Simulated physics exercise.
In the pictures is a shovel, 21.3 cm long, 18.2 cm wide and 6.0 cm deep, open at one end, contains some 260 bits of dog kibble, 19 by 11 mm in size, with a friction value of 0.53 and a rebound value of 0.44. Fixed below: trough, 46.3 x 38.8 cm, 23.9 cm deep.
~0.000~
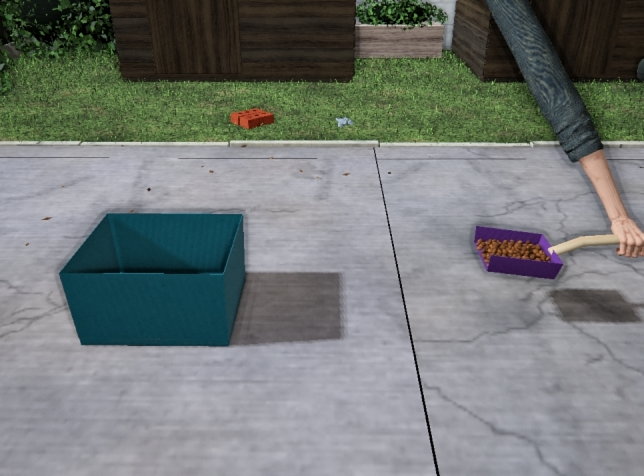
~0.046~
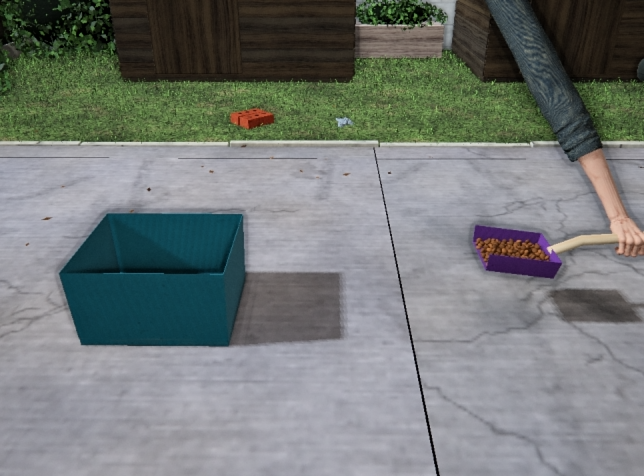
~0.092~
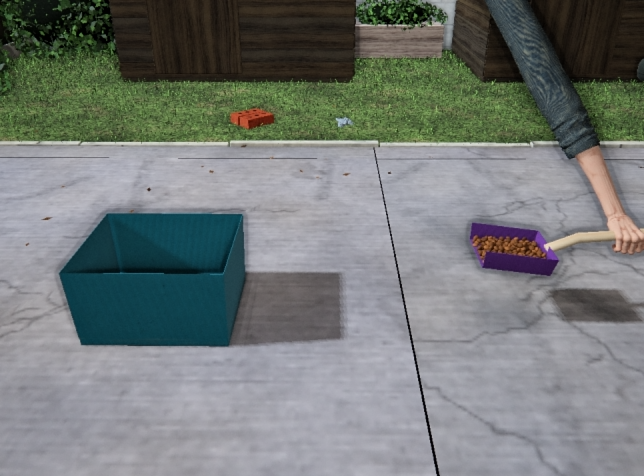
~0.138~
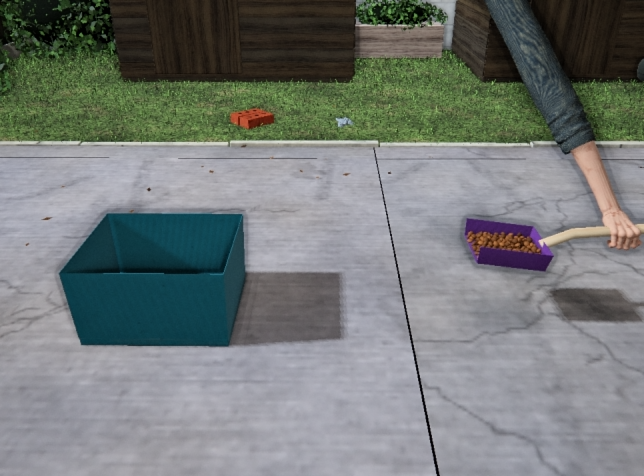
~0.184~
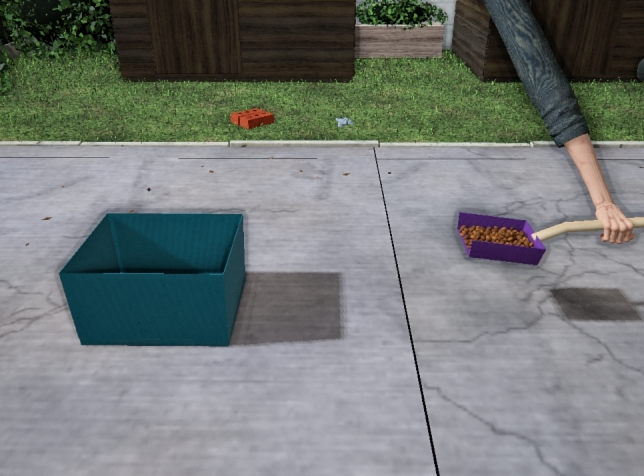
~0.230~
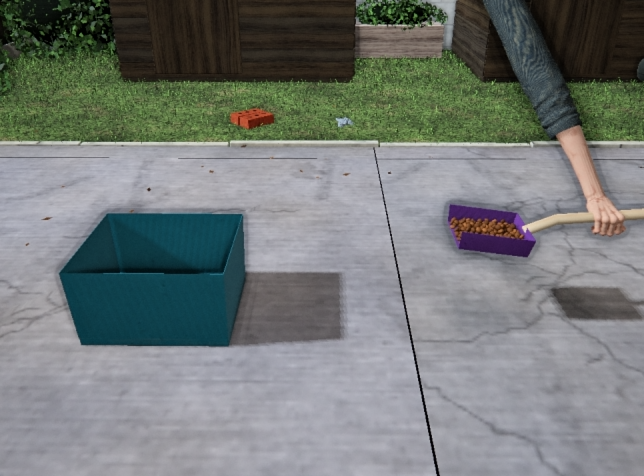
A hand slowly moves a purple shovel of brown kibble left, toward a teal box.
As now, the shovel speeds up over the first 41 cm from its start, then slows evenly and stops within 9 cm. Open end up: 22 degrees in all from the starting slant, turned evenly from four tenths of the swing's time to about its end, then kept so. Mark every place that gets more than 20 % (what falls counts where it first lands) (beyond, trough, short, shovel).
I'd give beyond no tick, the trough no tick, short a tick, and the shovel a tick.
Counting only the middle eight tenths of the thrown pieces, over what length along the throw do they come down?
It covers around 25 cm.
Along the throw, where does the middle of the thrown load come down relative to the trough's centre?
Roughly 30 cm short.
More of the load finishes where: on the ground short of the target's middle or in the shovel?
The bigger part winds up on the ground short of the target's middle.
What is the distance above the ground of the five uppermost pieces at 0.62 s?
Height: Roughly 55 cm.
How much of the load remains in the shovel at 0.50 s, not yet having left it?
Share remaining: Near 90 per cent.
Then, at 0.38 s, tilt 17 degrees; shovel 100 %; middle of all pieces near (440, 200).
After 0.50 s, tilt 27 degrees; shovel 90 %, in the air 10 %; middle of all pieces near (387, 169).
After 0.62 s, tilt 29 degrees; shovel 40 %, in the air 60 %; middle of all pieces near (352, 161).
After 0.73 s, tilt 29 degrees; shovel 40 %, in the air 60 %; middle of all pieces near (332, 180).
By 2.2 s all is still; beyond 0 %, trough 5 %, short 55 %, shovel 35 %.
